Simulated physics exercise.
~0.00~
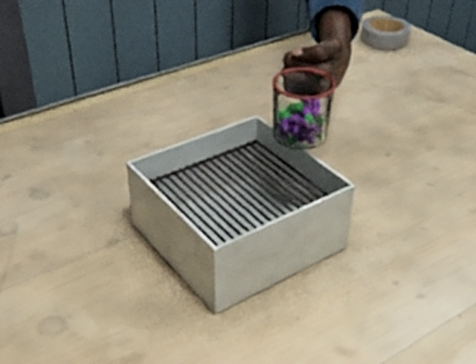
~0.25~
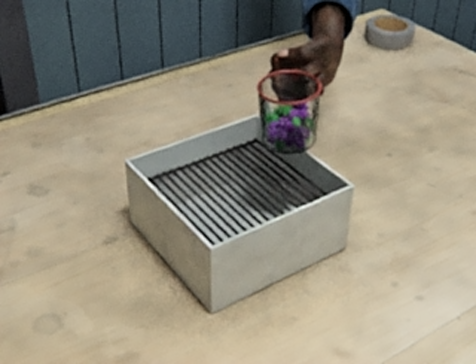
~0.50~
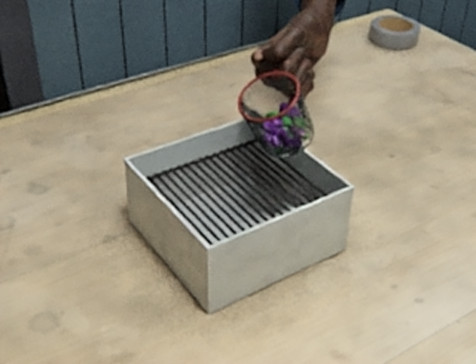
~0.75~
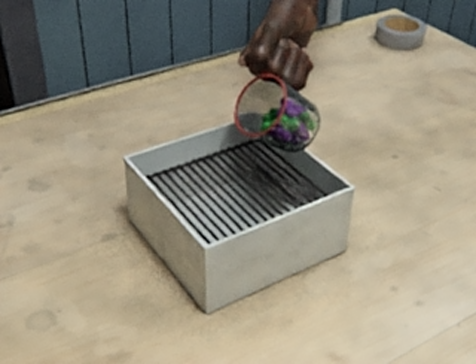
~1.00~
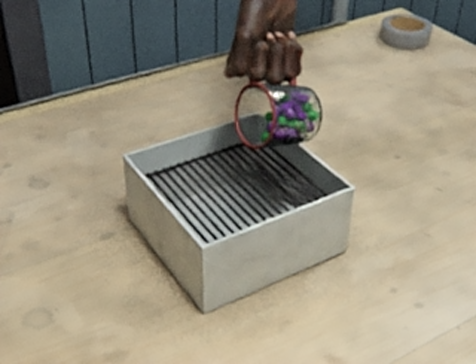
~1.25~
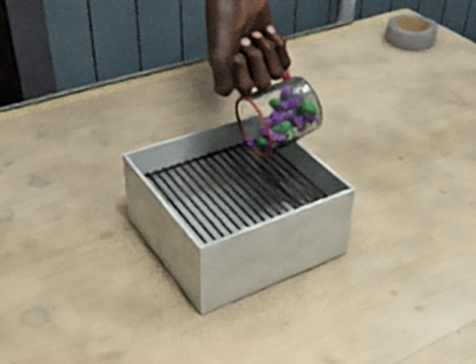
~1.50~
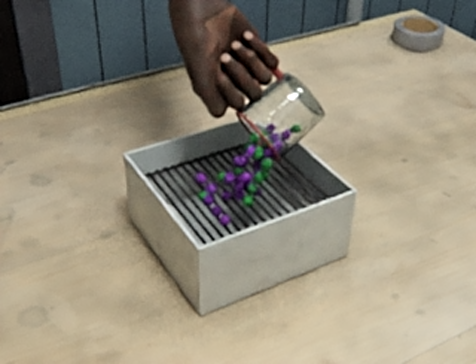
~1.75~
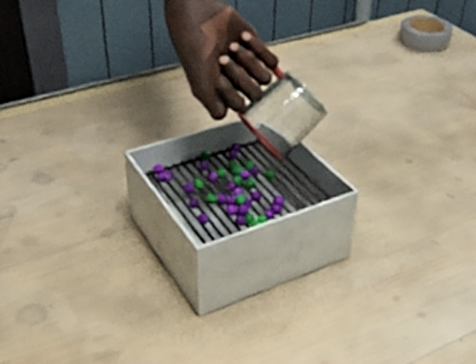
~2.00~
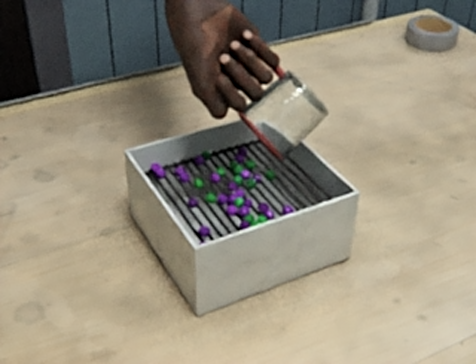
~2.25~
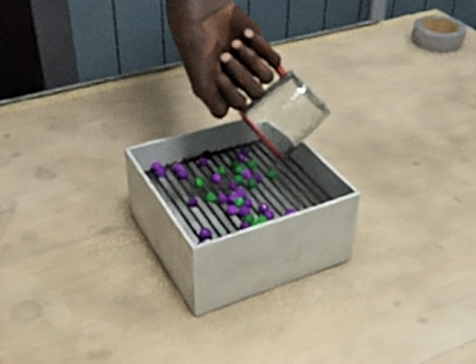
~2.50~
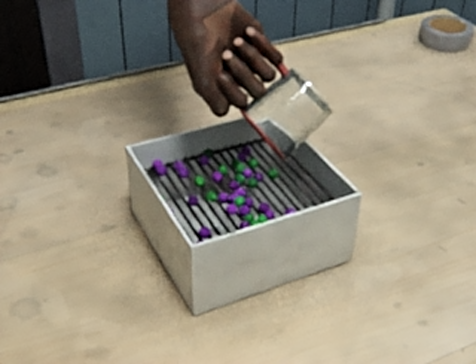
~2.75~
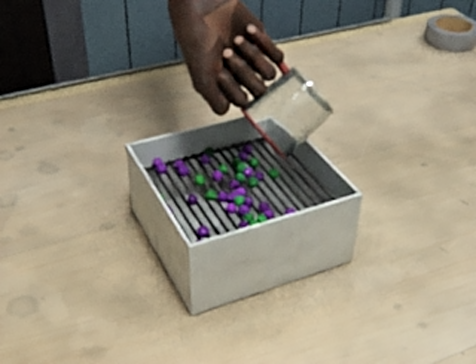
A hand holds a clear, red-rimmed cup of small purple and green pieces above a square, pale grey box with a rack of dark parallel wires inside. The box sits on a light wooden table, seen from above at an angle, with blue-grey panelling behind and a roll of tape at the upper right. The hand carries the cup left over the box and tips it steadily. The pieces tumble out and scatter across the wires until the cup is empty. Purple and green pieces alike stay resting on the rack, while the hand keeps the emptied cup tilted above.
